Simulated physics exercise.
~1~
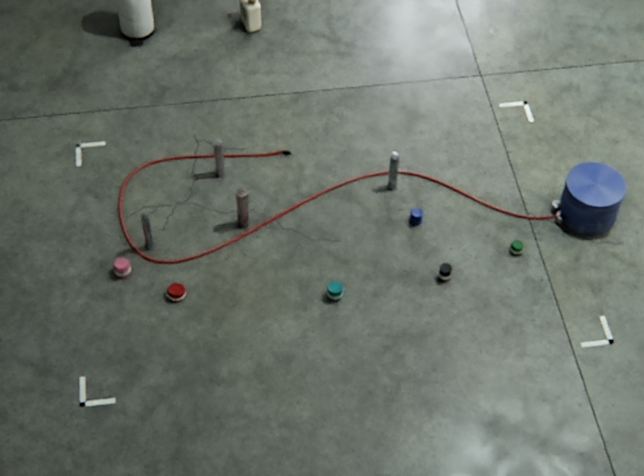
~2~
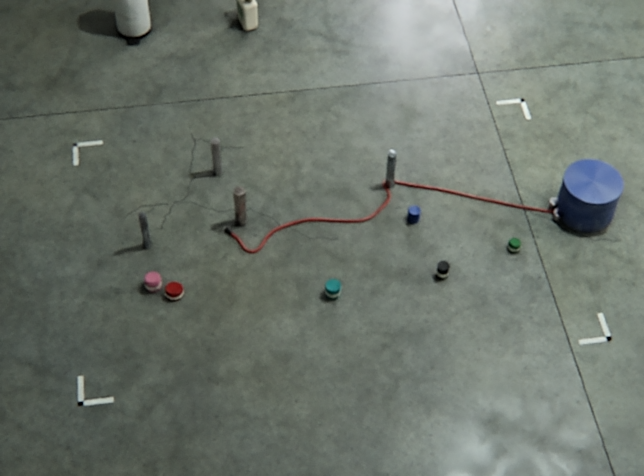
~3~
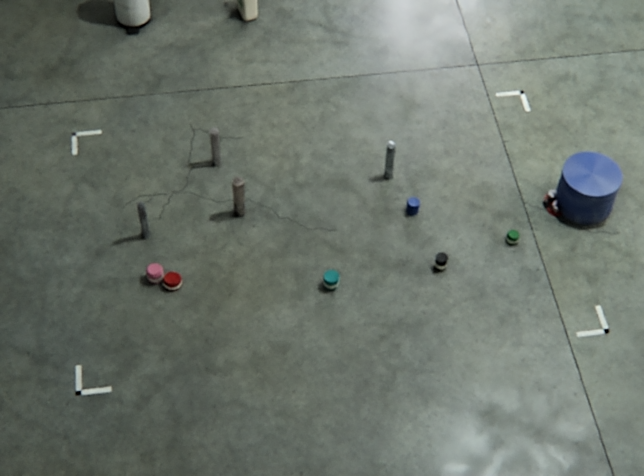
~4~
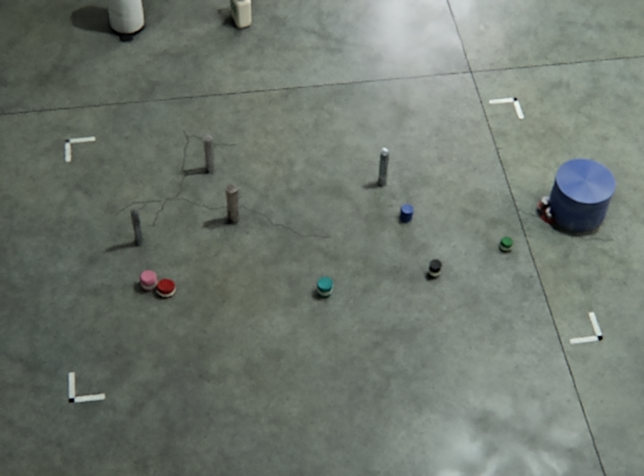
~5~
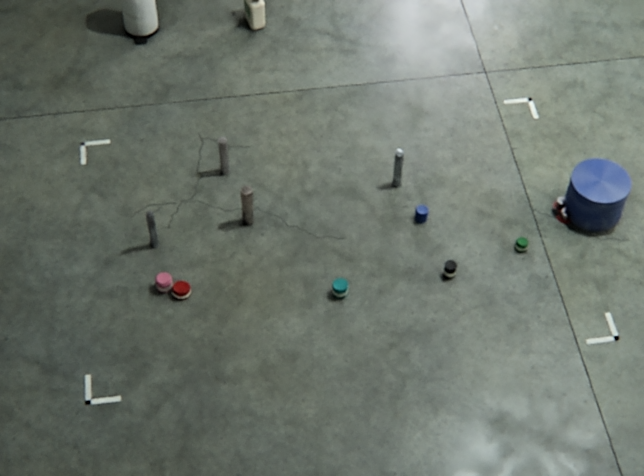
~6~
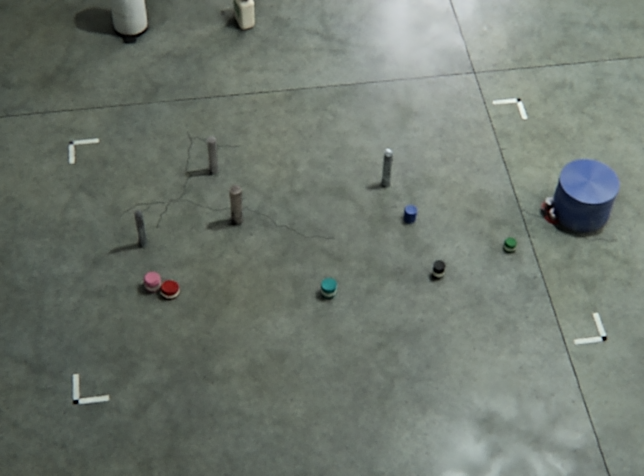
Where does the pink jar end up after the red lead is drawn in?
It ends a short way to the right of where it started, right beside the red jar.
